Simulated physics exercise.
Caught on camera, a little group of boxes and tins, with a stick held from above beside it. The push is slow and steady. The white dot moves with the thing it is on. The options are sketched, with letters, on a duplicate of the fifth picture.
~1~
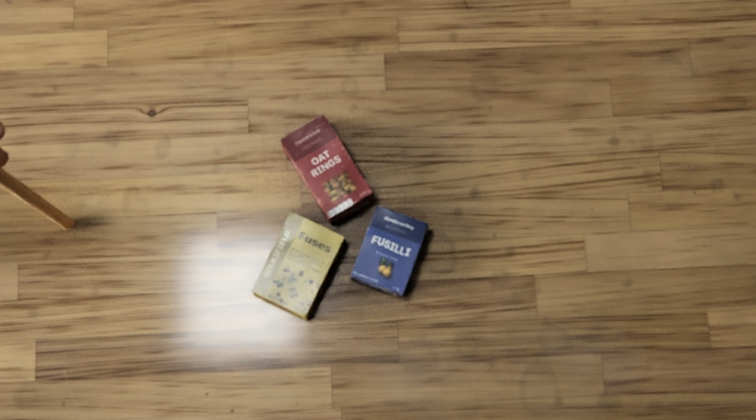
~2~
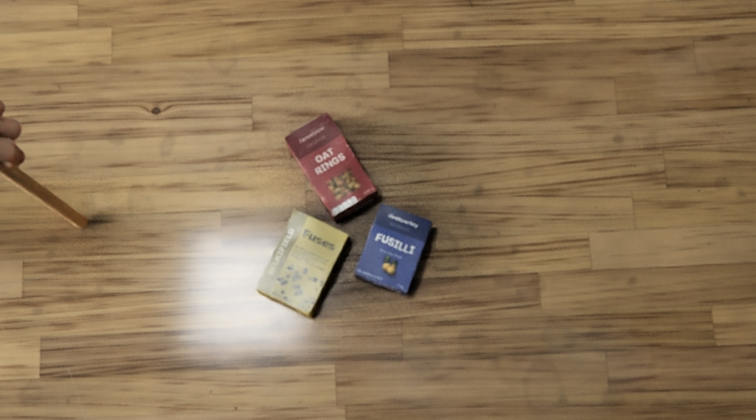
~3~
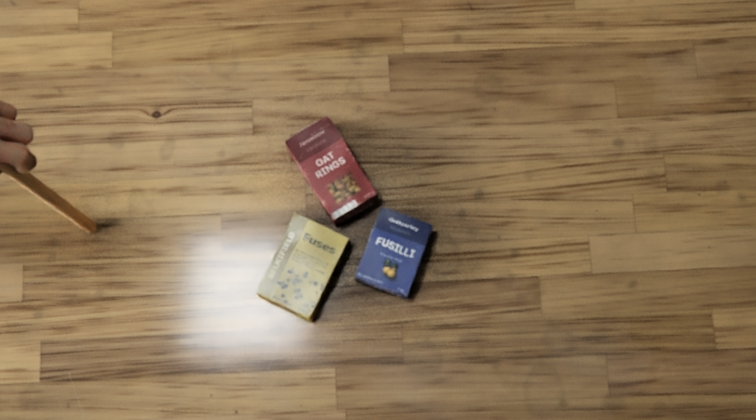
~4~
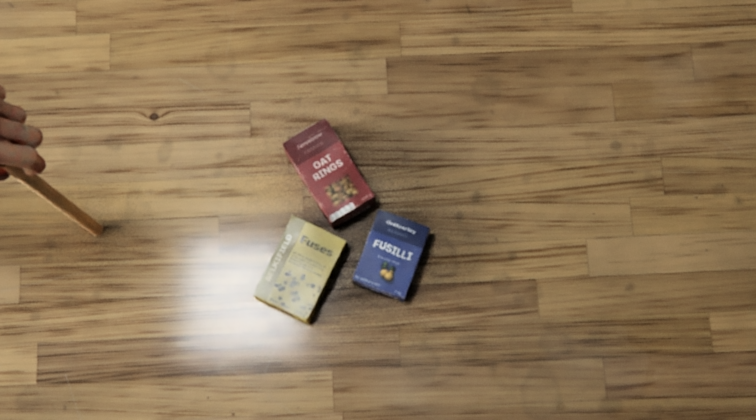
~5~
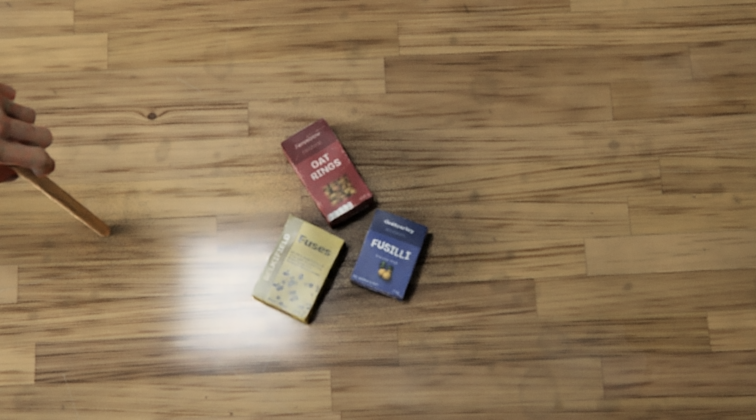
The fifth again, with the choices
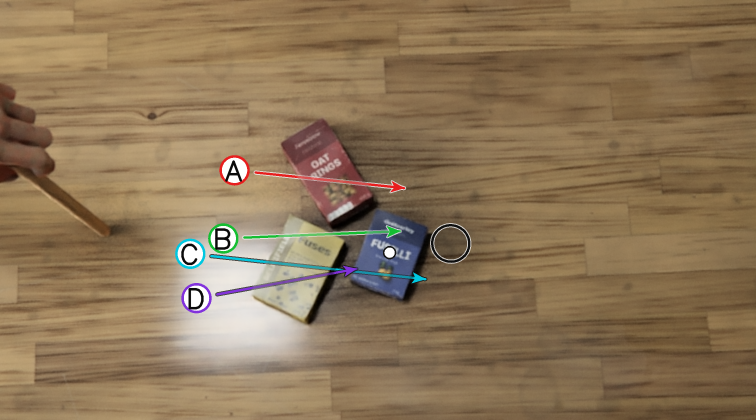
A hand holding a wooden stick eased in slowly from the left edge, the stick's tip sliding a little to the right, while the red, yellow and blue boxes lay untouched on the wooden floor.
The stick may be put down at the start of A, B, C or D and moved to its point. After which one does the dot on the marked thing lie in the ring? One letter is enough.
Stroke D brings the dot into the ring.
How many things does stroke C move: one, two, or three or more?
Two.
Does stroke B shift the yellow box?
Yes.
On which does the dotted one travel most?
C.
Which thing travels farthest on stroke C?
The yellow box goes farthest.
On the marked copy, A from (255, 173) to (404, 188); B from (244, 238) to (400, 231); C from (211, 256) to (425, 279); D from (217, 294) to (357, 269); the ring at (451, 243); the white dot at (390, 253).
Taking D. A third of the way, foot of the stick (268, 285); blue packet (390, 255); yellow box (309, 271).
Two thirds of the way, foot of the stick (320, 276); blue packet (415, 255); yellow box (356, 264).
When it is over, foot of the stick (357, 269); blue packet (451, 247); yellow box (392, 255); the dot on the blue packet is in the ring.
As for the rest, A leaves the dotted thing at (391, 256); B leaves the dotted thing at (420, 268); C leaves the dotted thing at (530, 276).
